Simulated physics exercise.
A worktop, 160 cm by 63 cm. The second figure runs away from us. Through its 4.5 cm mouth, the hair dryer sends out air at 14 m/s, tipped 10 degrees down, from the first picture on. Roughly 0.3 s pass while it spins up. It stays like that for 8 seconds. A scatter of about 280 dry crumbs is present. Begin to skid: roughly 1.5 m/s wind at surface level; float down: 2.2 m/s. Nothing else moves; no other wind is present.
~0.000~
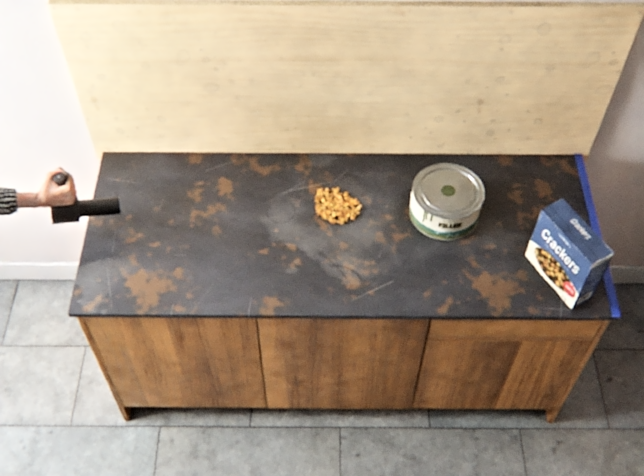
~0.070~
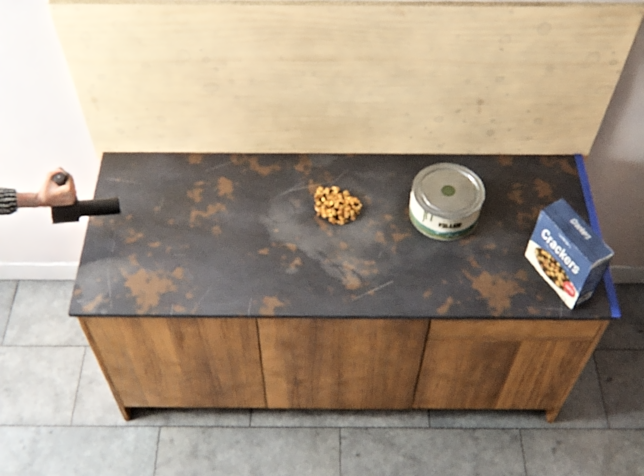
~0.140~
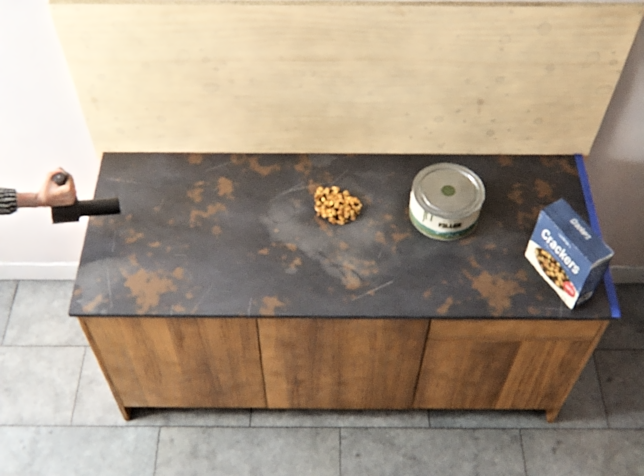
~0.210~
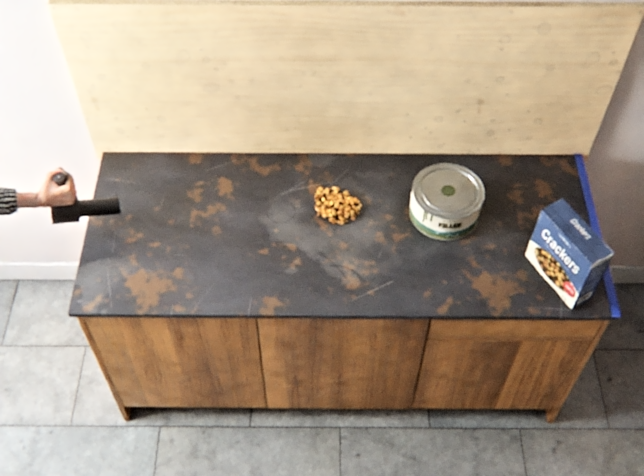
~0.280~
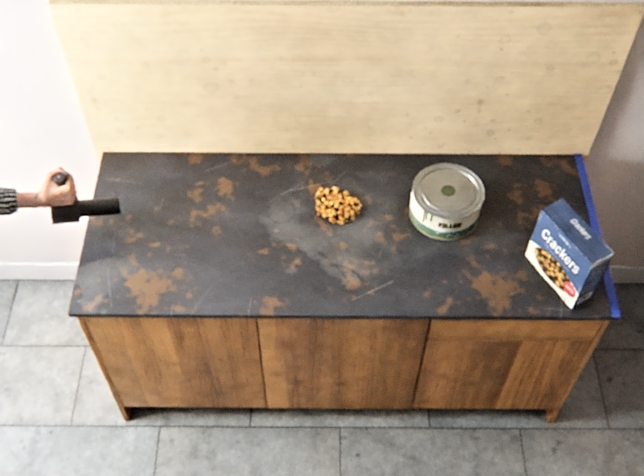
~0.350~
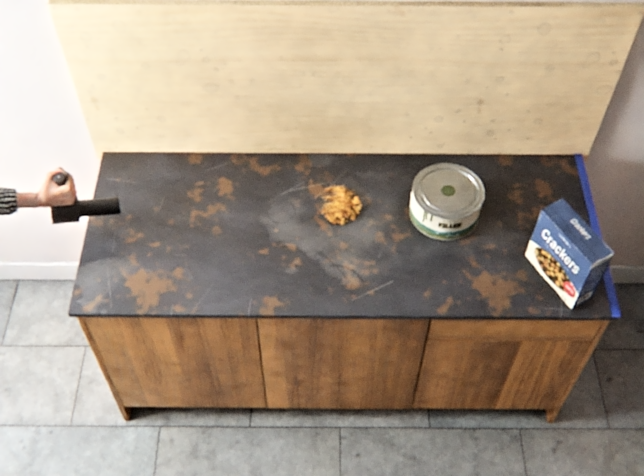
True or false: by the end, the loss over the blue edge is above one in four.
True.
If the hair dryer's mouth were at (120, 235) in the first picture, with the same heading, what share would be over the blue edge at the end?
100 per cent, roughly.
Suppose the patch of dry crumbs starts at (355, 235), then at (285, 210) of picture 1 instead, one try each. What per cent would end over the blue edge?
1 %, 25 %.
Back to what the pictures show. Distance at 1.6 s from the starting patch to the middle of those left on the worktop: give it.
Centre offset: Approx. 25 cm.
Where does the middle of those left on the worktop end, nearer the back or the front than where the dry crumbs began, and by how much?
To the near part, near enough 15 cm.
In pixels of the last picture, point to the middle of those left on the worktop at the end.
I'd put it close to (487, 251) in the last view.
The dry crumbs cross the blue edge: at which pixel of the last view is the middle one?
The halfway point of the crossings is around (585, 169) in the last picture.
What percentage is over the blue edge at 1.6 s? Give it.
I'd put it at some 40 %.
After 1.6 s, 42 % are over the blue edge; the middle of those still in play is near (415, 224); 47 % have settled or left.
After 2.6 s, 46 % are over the blue edge; the middle of those still in play is near (450, 243); 52 % have settled or left.
After 4.4 s, 49 % are over the blue edge; the middle of those still in play is near (483, 249); 56 % have settled or left.
After 8.0 s, at the end, 50 % are over the blue edge; the middle of those still in play is near (487, 251).
